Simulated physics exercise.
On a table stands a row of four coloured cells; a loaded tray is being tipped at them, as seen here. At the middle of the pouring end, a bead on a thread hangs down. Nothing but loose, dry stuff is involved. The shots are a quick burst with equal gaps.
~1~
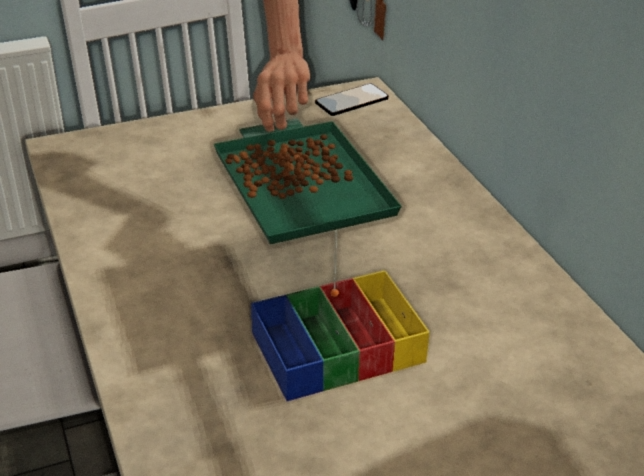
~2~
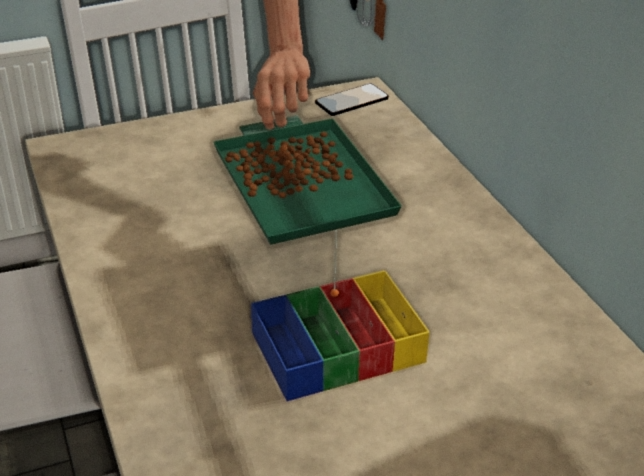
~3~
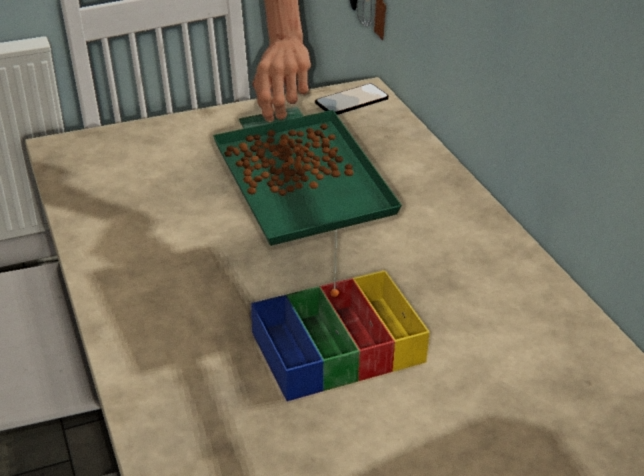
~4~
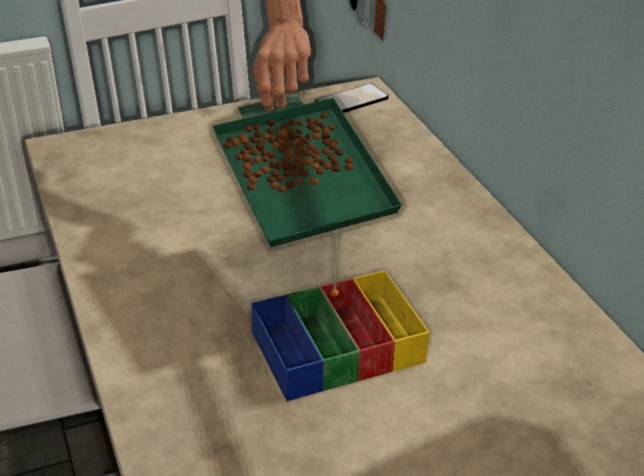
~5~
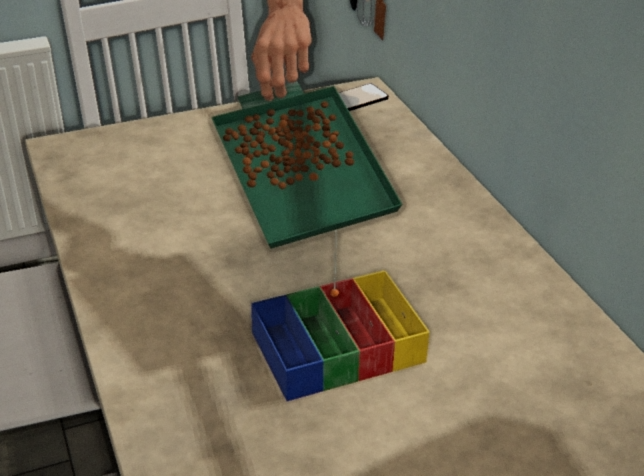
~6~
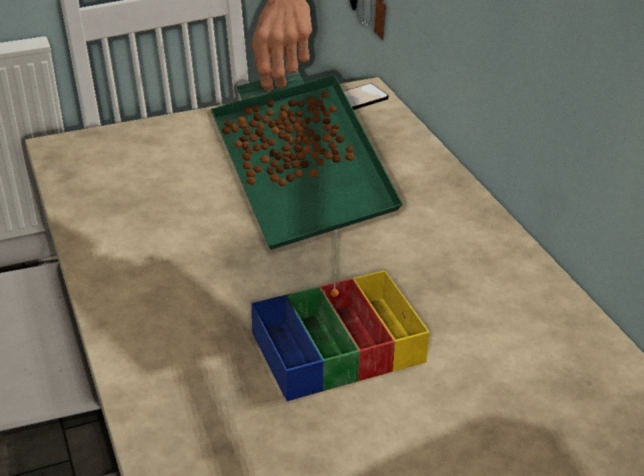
On a mottled tabletop, a hand holds a green tray of small brown pieces above a row of blue, green, red and yellow compartments, then gradually raises the tray's far end slightly as its near edge dips a little leftward.
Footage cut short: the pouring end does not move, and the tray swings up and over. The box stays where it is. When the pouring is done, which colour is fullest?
Fullest: The blue cell.
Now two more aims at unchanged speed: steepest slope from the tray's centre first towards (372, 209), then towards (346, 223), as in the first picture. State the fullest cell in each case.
Try 1 - the yellow one; try 2 - that yellow cell.
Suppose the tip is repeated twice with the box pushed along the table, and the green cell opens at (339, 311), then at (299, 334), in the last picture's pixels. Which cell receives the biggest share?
Case 1 - the blue one; case 2 - green.
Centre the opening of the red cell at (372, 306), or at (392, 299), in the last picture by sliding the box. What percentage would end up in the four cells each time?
First case around 50 %, second case around 20 %.
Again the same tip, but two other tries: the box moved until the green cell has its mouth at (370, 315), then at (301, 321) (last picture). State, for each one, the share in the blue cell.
Roughly 10% the first time and 50% the second time.
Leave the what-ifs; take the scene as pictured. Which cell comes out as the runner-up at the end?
Runner-up: The cell in green.
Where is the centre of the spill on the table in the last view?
Centre at rest: About (270, 419).
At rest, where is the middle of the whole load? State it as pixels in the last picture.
The centre comes to rest near (294, 364).
Shortly afterwards, tray tipped steeply; near two thirds on the tray; near a quarter falling or outside the box.
Next, tray tipped past a quarter turn; near a quarter on the tray; near a third in the blue cell; near a quarter in the green cell; only a few in the red cell; near a quarter falling or outside the box.
Some moments later, tray tipped past a quarter turn; near half in the blue cell; near a quarter in the green cell; only a few in the red cell; a little falling or outside the box.
In the end, tray tipped past a quarter turn; near half in the blue cell; near a quarter in the green cell; only a few in the red cell; none at all in the yellow cell; a little outside the box.
